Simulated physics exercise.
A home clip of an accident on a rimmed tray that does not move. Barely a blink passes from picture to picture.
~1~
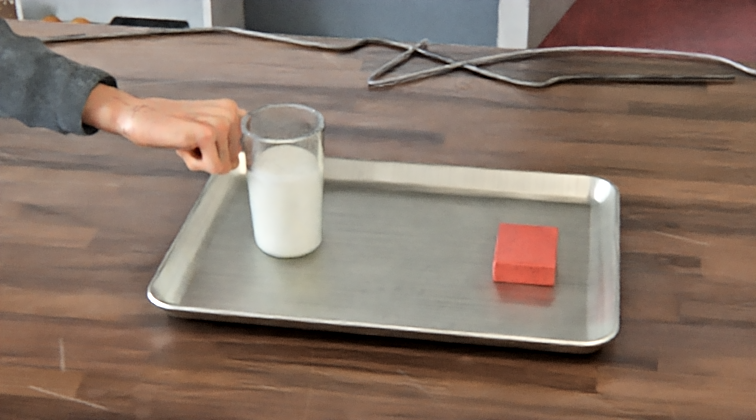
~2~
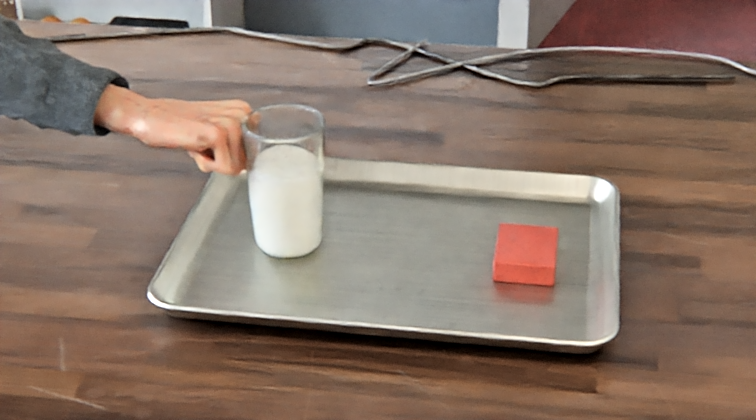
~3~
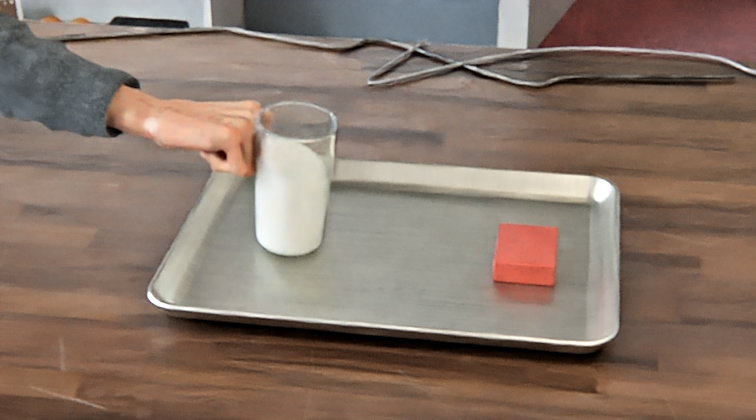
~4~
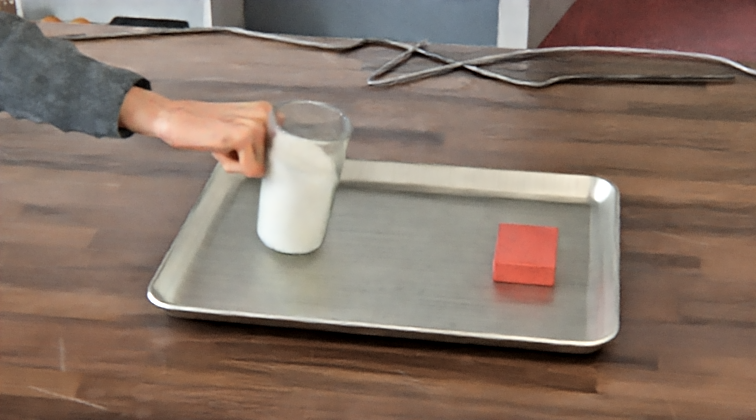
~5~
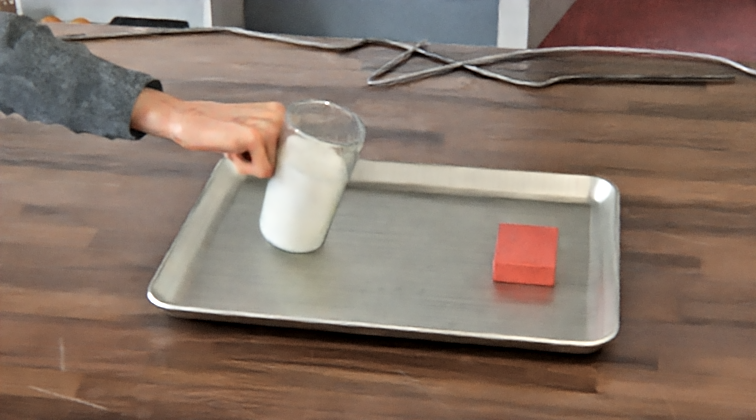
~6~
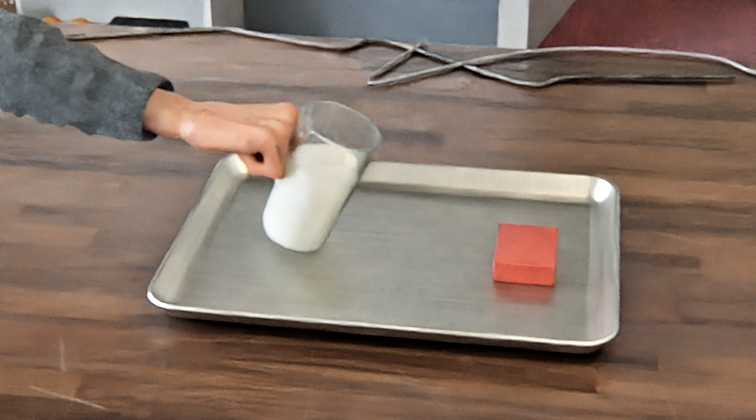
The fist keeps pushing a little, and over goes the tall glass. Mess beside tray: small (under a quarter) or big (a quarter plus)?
Small.
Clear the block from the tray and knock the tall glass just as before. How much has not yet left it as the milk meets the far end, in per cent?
65 %.
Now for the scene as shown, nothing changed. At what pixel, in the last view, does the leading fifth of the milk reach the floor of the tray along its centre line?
It lands near (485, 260).
A moment on, the tall glass is falling and 100 per cent is in the glass, 0 on the tray and 0 above or beyond its rim.
Next, the tall glass lies on its side and 85 per cent is in the glass, 6 on the tray and 9 above or beyond its rim.
Then the tall glass lies on its side and 47 per cent is in the glass, 41 on the tray and 12 above or beyond its rim.
Later the tall glass lies on its side and 25 per cent is in the glass, 66 on the tray and 9 above or beyond its rim.
In the end 92 per cent is held by tray and glass, 8 is off the tray.
